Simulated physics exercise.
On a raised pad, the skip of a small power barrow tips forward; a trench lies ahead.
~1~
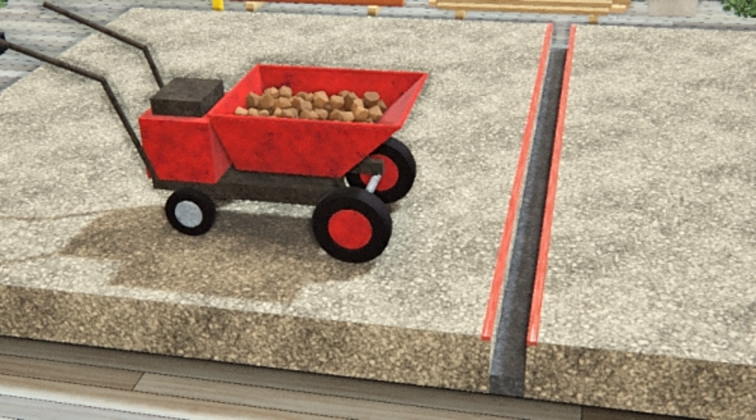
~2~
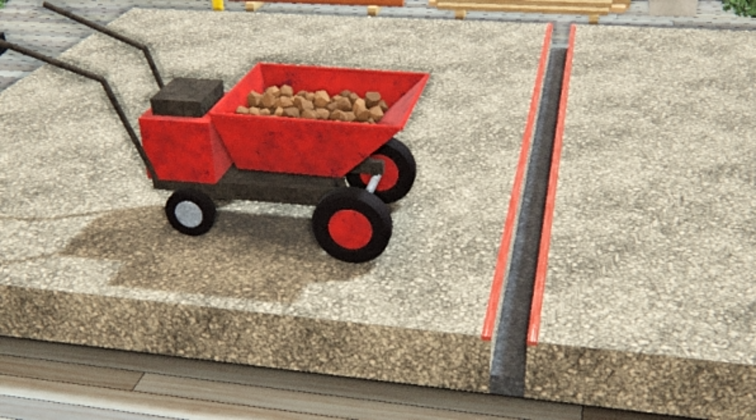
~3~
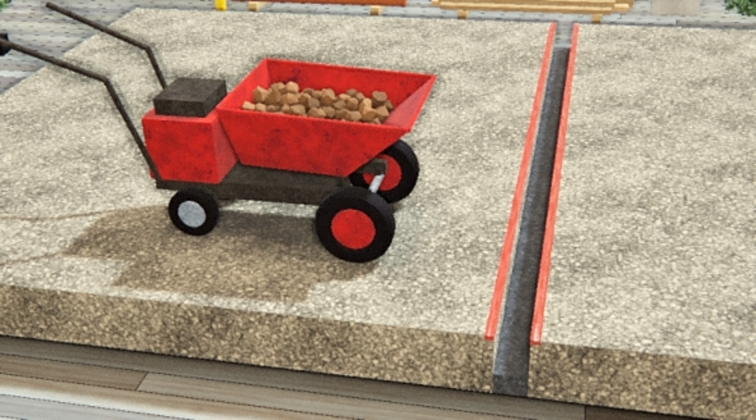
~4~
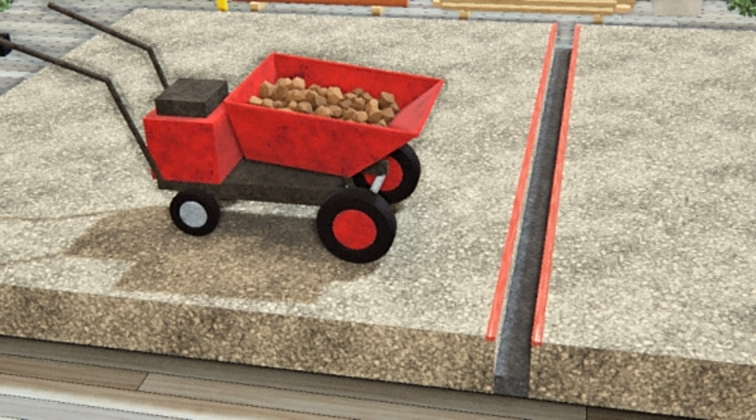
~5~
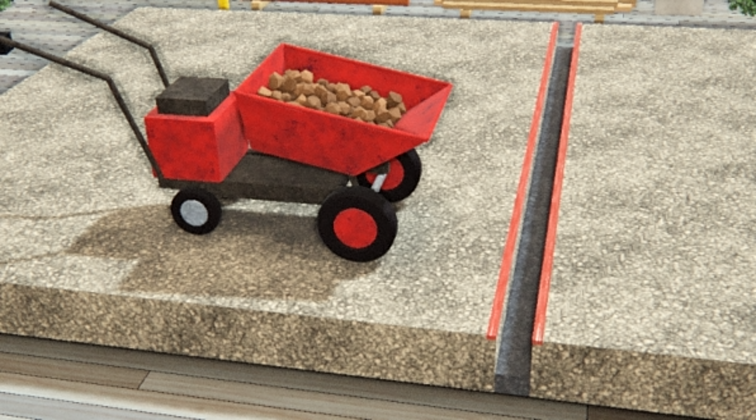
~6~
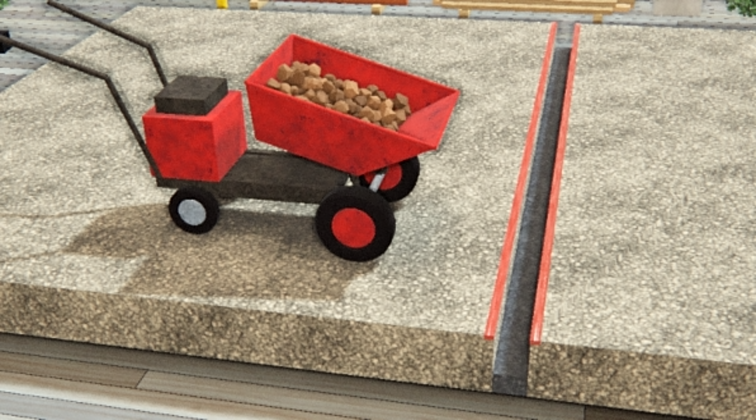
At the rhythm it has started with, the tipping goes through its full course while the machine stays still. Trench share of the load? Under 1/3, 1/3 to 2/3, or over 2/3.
I expect a trench portion within a third to two thirds.
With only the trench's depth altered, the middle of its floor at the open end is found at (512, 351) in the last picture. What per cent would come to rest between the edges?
Close to 30 per cent, I reckon.
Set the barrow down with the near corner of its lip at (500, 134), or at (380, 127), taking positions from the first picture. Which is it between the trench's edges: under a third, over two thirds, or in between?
In the first case under a third, in the second case one to two thirds.
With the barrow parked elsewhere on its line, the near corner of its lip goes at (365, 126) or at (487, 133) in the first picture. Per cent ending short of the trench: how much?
About 30 and 0 per cent.
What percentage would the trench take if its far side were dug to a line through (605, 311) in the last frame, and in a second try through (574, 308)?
You'd get 70 in a hundred the first time and 70 in a hundred the second.
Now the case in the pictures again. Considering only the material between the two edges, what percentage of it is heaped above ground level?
Near 15 %.
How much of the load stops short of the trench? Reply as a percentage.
It comes to close to 10 %.
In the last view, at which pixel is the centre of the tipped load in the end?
Around (533, 249).
Soon after the last picture, skip tipped steeply; all in the skip.
A little later, skip tipped right over; about half in the skip; about a quarter short of the trench; about a third in or heaped over the trench; a small part beyond it; a stray few falling.
Later still, skip tipped right over; about a quarter in the skip; a small part short of the trench; about half in or heaped over the trench; about a quarter beyond it.
At rest, skip tipped right over; about a quarter in the skip; a small part short of the trench; about half in or heaped over the trench; about a quarter beyond it.
